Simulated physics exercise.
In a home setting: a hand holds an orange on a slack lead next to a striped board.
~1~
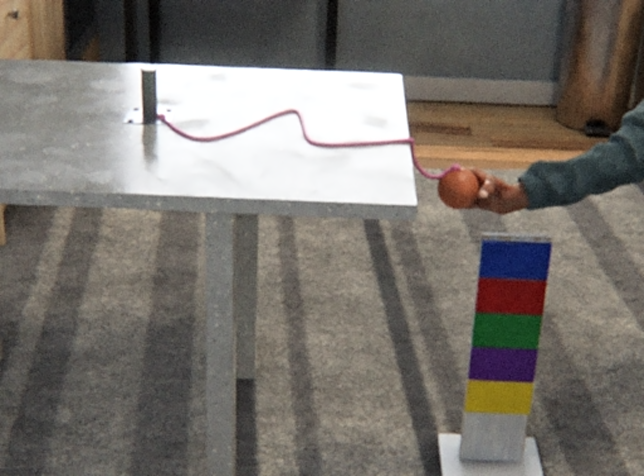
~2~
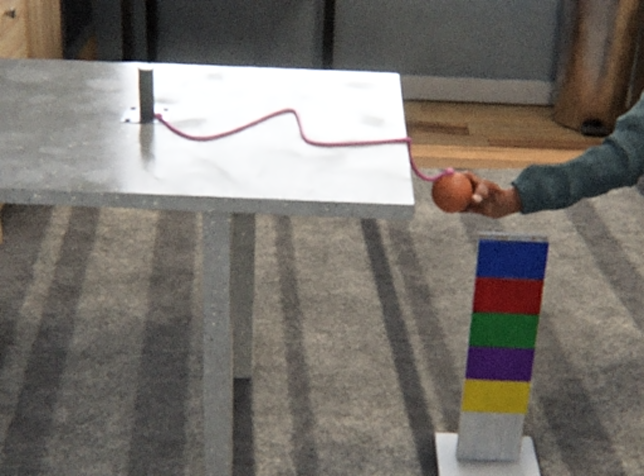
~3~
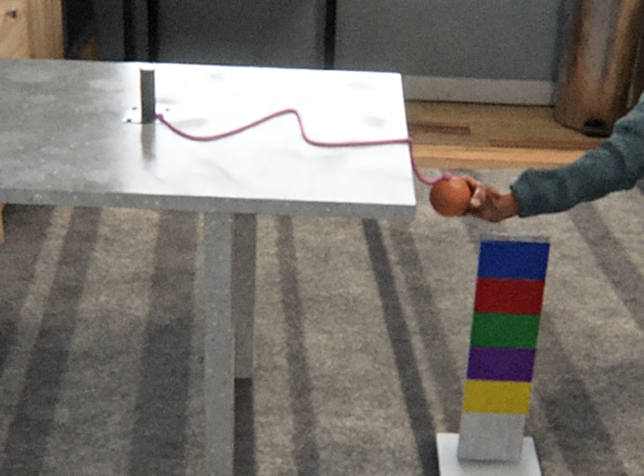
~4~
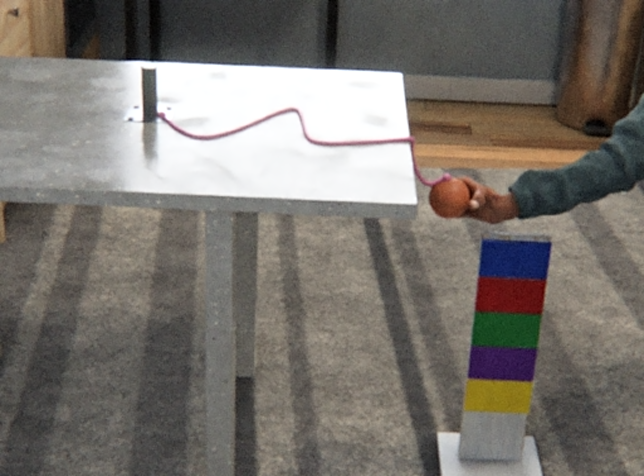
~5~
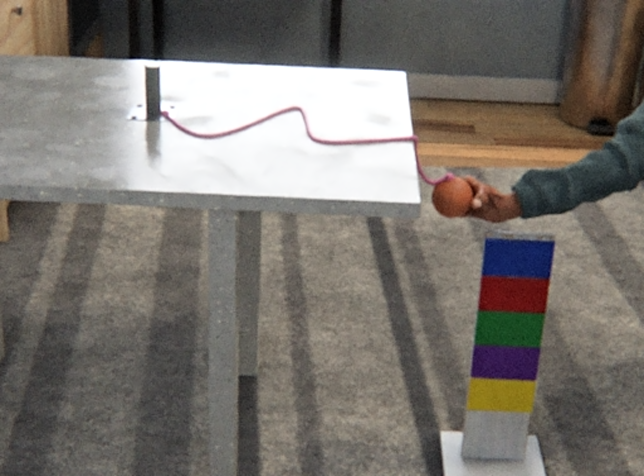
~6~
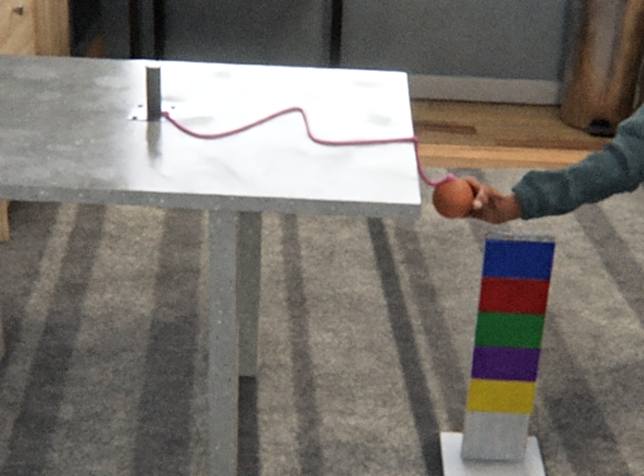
A hand holds an orange ball on a cord beside a table, barely moving.
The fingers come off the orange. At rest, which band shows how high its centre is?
The purple band shows it.
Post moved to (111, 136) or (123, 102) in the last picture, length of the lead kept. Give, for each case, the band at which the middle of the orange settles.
It would be green; green.
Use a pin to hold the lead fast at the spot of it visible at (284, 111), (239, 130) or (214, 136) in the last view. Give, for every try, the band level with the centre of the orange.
Each in turn comes out as red, green, green.
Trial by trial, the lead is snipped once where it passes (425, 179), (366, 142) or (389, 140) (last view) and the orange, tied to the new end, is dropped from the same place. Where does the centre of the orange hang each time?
The pixels are (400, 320) for the first, (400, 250) for the second and (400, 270) for the third.
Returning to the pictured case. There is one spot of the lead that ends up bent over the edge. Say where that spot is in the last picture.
The point sits close to (307, 123).
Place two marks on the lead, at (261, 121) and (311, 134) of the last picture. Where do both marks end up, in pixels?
Near (314, 125) and (411, 168).
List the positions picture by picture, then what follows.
Orange (458, 188); blue (515, 261); red (511, 297); green (507, 332); purple (503, 365); yellow (499, 398), in the first frame.
Orange (452, 193); lead through (174, 129) (238, 129) (296, 112) (307, 141) (387, 141), in the second frame.
Orange (450, 197), in the third frame.
Orange (449, 198); lead through (177, 128) (241, 128) (299, 111) (310, 140) (390, 140), in the fourth frame.
Orange (452, 198), in the fifth frame.
Orange (452, 199); lead through (181, 127) (245, 127) (303, 110) (314, 139) (394, 140), in the sixth frame.
Soon after, orange near (434, 321); level with green.
Then, orange near (379, 340); level with purple.
Further on, orange near (405, 350); level with purple.
At rest, orange near (395, 349); level with purple. The lead holds its middle at purple.
